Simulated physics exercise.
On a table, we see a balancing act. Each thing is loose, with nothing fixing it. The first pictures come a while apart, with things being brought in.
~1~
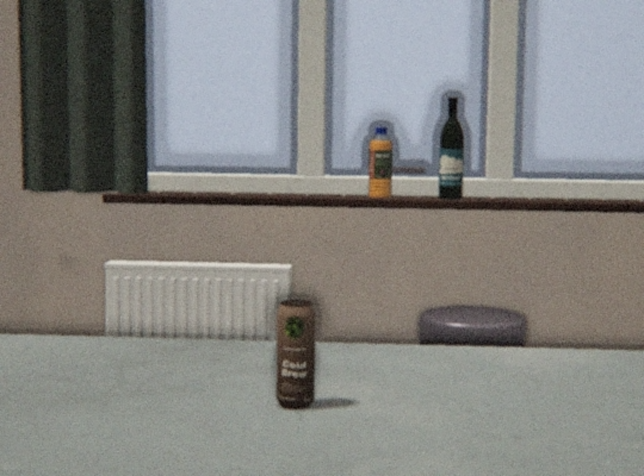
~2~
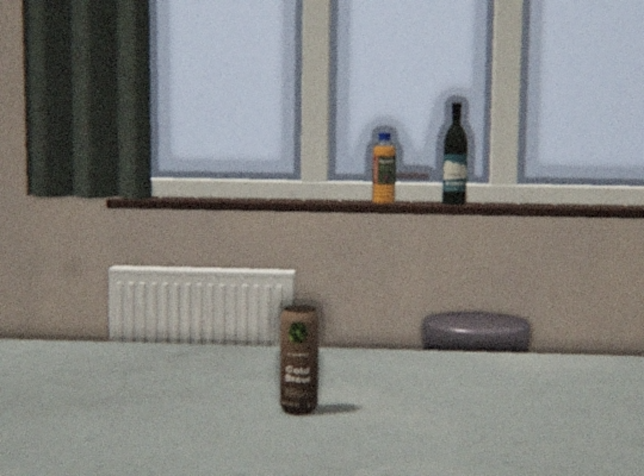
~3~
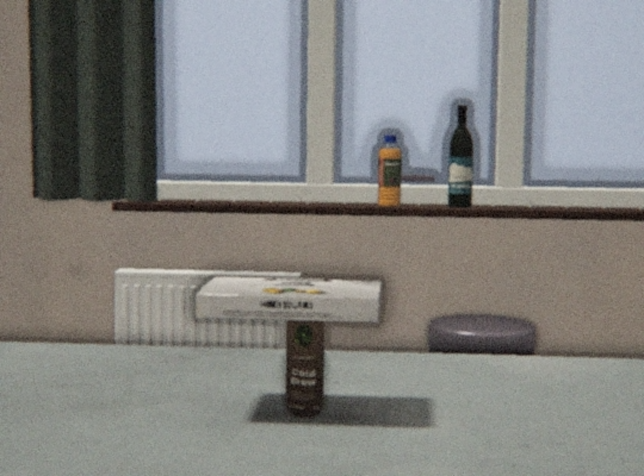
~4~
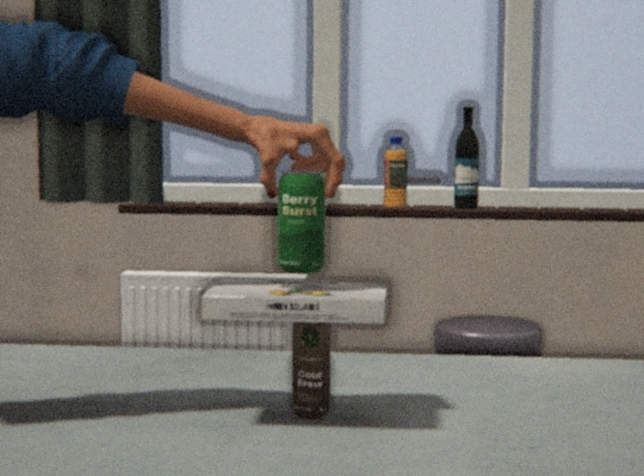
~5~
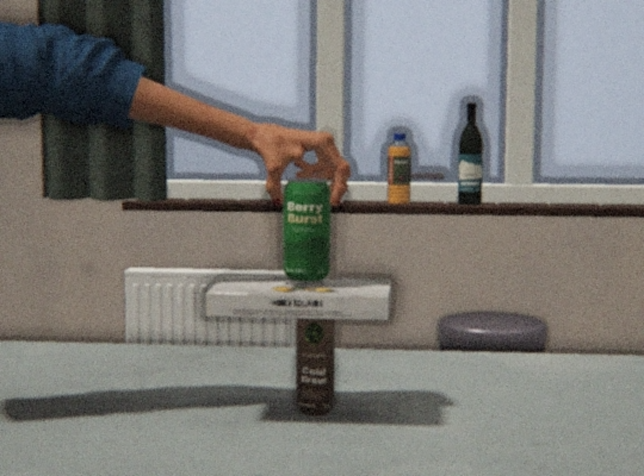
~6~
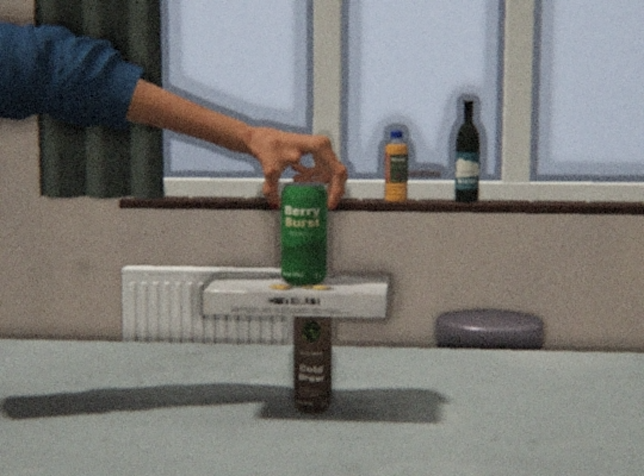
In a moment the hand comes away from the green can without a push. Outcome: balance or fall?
The stack stays put.
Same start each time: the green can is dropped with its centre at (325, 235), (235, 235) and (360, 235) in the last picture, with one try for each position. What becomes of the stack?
First time it stays put, second time it falls over, third time it falls over.
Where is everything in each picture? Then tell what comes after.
The last thing is not in view yet; brown can (296, 355), in the first picture.
The last thing is not in view yet; brown can (299, 360), in the second picture.
The last thing is not in view yet; brown can (305, 363), in the third picture.
On its way; green can (301, 222); brown can (311, 365), in the fourth picture.
On its way; green can (307, 229); brown can (315, 361), in the fifth picture.
In place under the hand; green can (304, 234); brown can (313, 359), in the sixth picture.
Then, 0.70 s later than the last frame, all is still.
Then, 1.70 s later than the last frame, green can resting near (303, 234).
When it is over, all 3 as before. End places, in pixels of the last picture, green can near (303, 234). The stack stays up.
